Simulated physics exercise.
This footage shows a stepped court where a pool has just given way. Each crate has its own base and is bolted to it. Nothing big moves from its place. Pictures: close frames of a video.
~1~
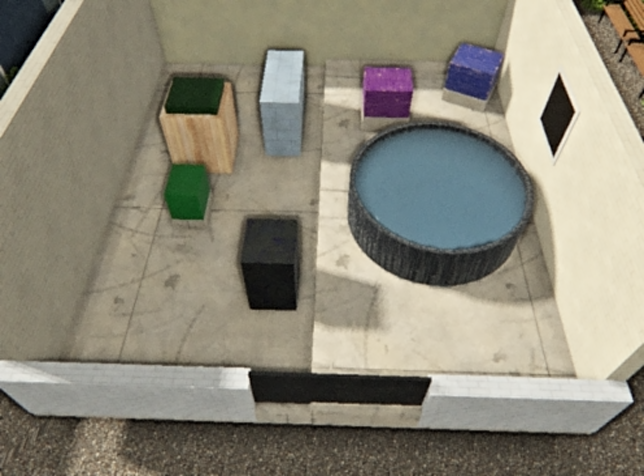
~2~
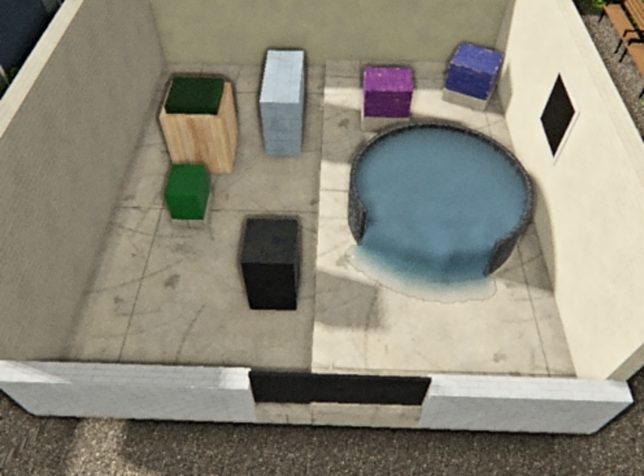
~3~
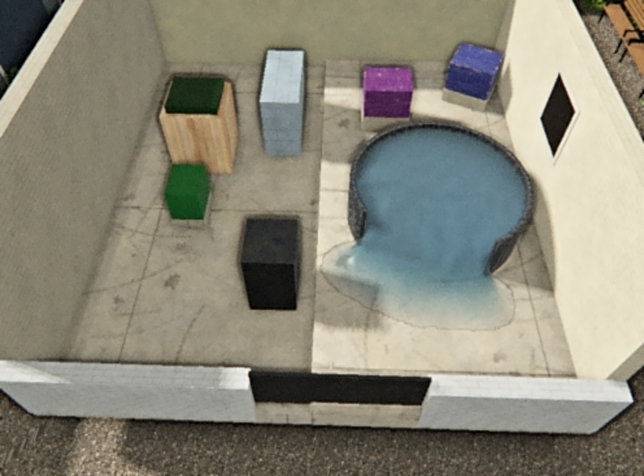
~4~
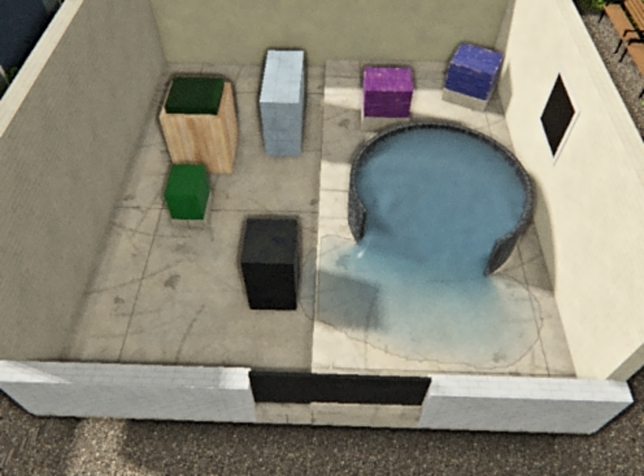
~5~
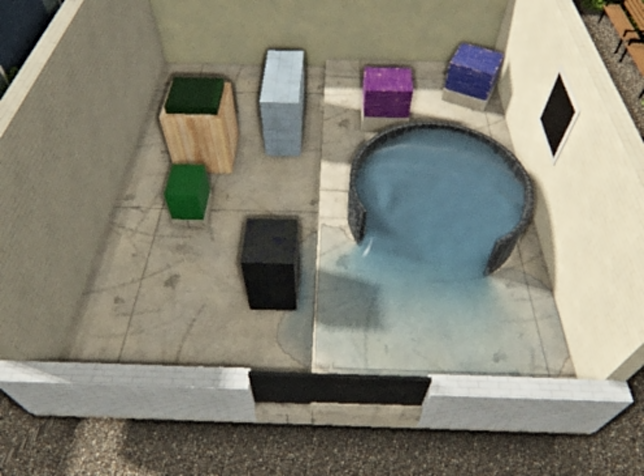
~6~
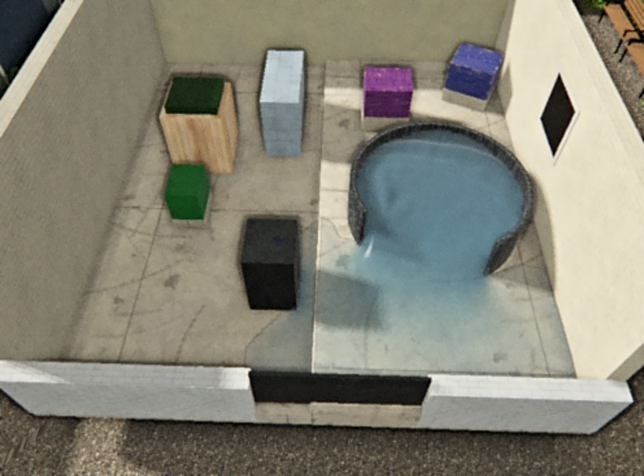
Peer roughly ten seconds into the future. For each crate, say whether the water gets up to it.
Purple crate: No; blue crate: No; green crate: No.
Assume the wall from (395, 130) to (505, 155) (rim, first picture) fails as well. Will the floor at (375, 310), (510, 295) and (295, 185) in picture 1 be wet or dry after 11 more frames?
First spot unwetted, second unwetted, third drenched.
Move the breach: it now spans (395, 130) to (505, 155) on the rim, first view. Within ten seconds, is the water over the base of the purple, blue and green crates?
Purple: Flooded, blue: Flooded, green: Clear.
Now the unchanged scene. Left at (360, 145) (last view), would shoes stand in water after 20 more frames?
That spot: Waterless.
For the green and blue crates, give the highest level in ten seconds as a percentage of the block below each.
In turn 70 and 70 per cent.
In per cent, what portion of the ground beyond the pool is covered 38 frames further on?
Estimate: Some 80 in a hundred.
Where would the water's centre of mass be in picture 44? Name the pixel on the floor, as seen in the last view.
At about (301, 238).
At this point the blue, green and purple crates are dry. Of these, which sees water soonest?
That would be the crate marked green.
A moment on, water covers 25 % of the floor; the purple crate not reached, the blue crate not reached, the green crate not reached.
Next, water covers 30 % of the floor; the purple crate not reached, the blue crate not reached, the green crate water round its plinth.
Then, water covers 50 % of the floor; the purple crate not reached, the blue crate water round its plinth, the green crate water round its plinth.
Later, water covers 80 % of the floor; the purple crate water round its plinth, the blue crate water round its plinth, the green crate water round its plinth.
In the end, water covers 90 % of the floor; the purple crate stayed above the water, the blue crate stayed above the water, the green crate stayed above the water.
